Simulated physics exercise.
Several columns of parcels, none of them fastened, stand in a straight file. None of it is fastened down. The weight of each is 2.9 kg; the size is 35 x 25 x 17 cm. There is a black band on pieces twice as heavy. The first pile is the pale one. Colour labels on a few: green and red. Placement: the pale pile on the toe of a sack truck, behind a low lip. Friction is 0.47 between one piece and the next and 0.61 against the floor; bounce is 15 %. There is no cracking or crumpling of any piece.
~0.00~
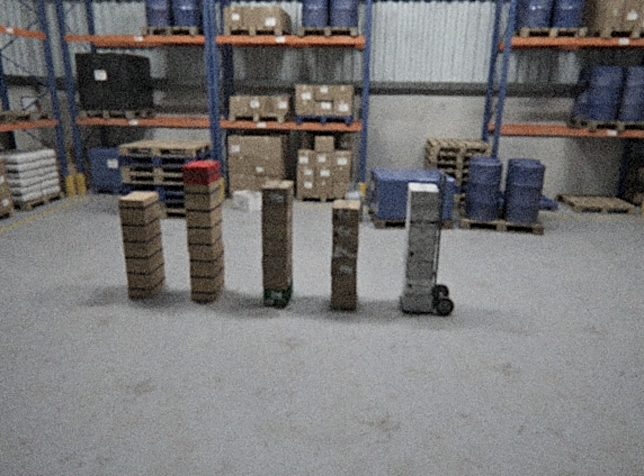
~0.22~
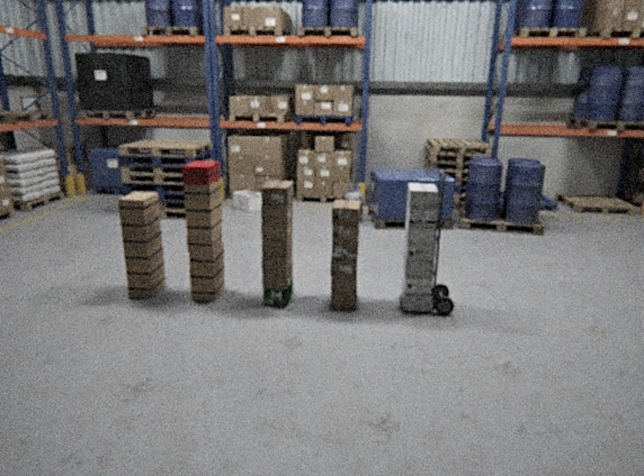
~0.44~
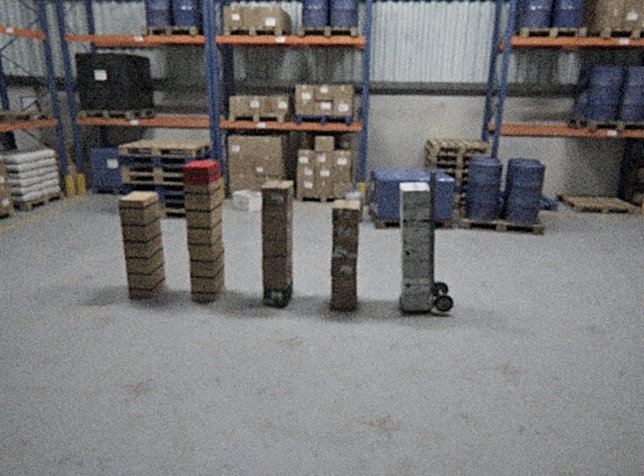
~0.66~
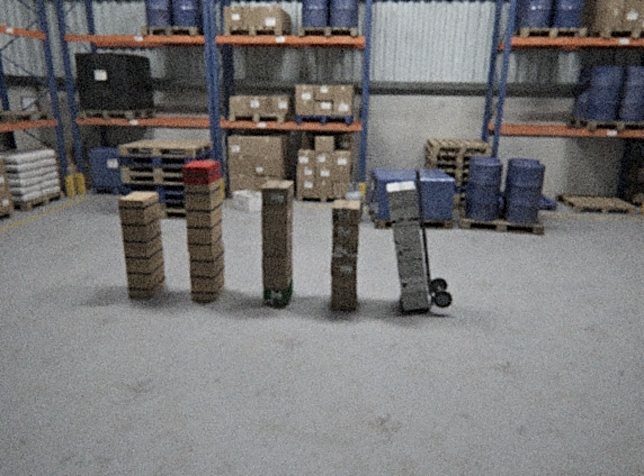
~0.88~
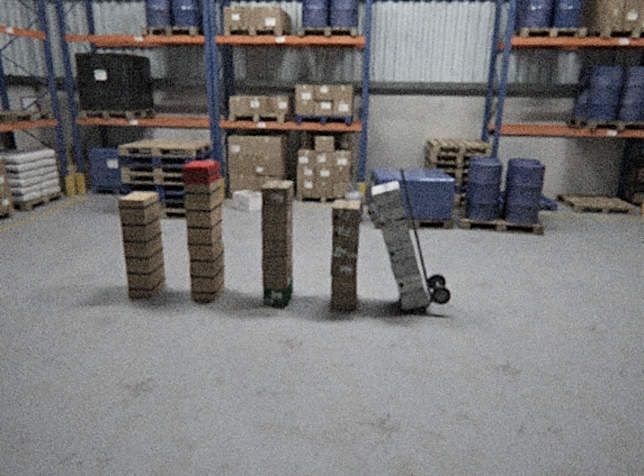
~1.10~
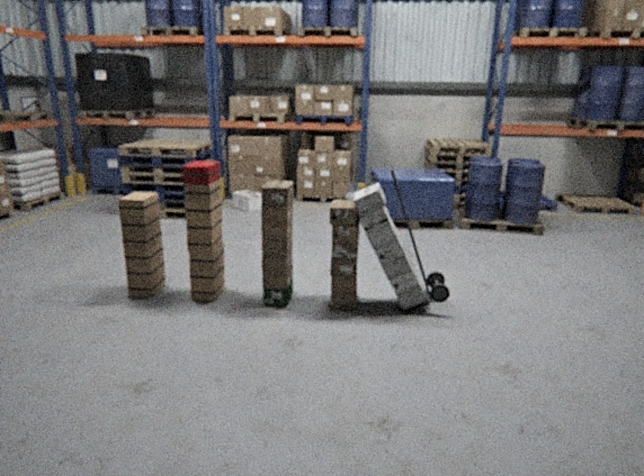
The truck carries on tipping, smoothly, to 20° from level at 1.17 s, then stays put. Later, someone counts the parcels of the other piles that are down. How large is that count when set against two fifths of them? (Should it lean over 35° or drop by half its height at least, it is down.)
The count ends up above two fifths.
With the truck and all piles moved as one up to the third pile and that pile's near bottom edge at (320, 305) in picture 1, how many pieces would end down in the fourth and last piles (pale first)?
Fourth 0, last 0.
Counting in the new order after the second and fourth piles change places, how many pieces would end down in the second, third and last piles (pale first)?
Down per pile: Second 0, third 0, last 0.
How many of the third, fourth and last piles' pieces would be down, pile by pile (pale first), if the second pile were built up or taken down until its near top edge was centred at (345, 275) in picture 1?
You'd get third 0, fourth 0 and last 0.
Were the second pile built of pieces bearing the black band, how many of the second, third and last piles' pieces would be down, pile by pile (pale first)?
Second: 0; third: 0; last: 0.
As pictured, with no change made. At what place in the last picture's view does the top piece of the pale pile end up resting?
End position: Near (289, 261) px.
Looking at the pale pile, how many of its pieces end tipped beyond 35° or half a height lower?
That happens to 7 of them.
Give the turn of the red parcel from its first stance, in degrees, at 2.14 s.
Near 0 degrees from where it started.
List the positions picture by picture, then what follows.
In the first frame (we follow the side turned to the camera), truck frame (442, 205) 0° forward; red parcel (195, 176); green parcel (275, 297); no other piece has moved.
Truck frame (442, 205) 0° forward; red parcel (195, 176), in the second frame.
Truck frame (434, 203) 4° forward, top of the pale pile leaning 4°; red parcel (195, 176); no other piece has moved, in the third frame.
Truck frame (421, 201) 10° forward, top of the pale pile leaning 10°; red parcel (195, 176); no other piece has moved, in the fourth frame.
Truck frame (408, 199) 16° forward, top of the pale pile leaning 17°; red parcel (195, 176); no other piece has moved, in the fifth frame.
Truck frame (401, 199) 20° forward, top of the pale pile leaning 26°; green parcel (275, 297); red parcel (195, 176); one has shifted, in the sixth frame.
Around 1.62 s, 7 of the pale pile down; none of the 27 other parcels down, 6 disturbed.
Around 2.14 s, 7 of the pale pile down; 6 of the 27 other parcels down; green parcel tipped 22°.
Around 3.18 s, 7 of the pale pile down; 14 of the 27 other parcels down; green parcel tipped 46°; red parcel tipped 25°, 12 cm lower.
Around 3.76 s, 7 of the pale pile down; 27 of the 27 other parcels down; green parcel tipped 45°; red parcel tipped 33°, 77 cm lower.
Finally (5.1 s), 7 of the pale pile down; 27 of the 27 other parcels down; red parcel upside down; green parcel tipped 44°. That is 100 per cent. Seen by the last camera, middles, green parcel near (269, 284).
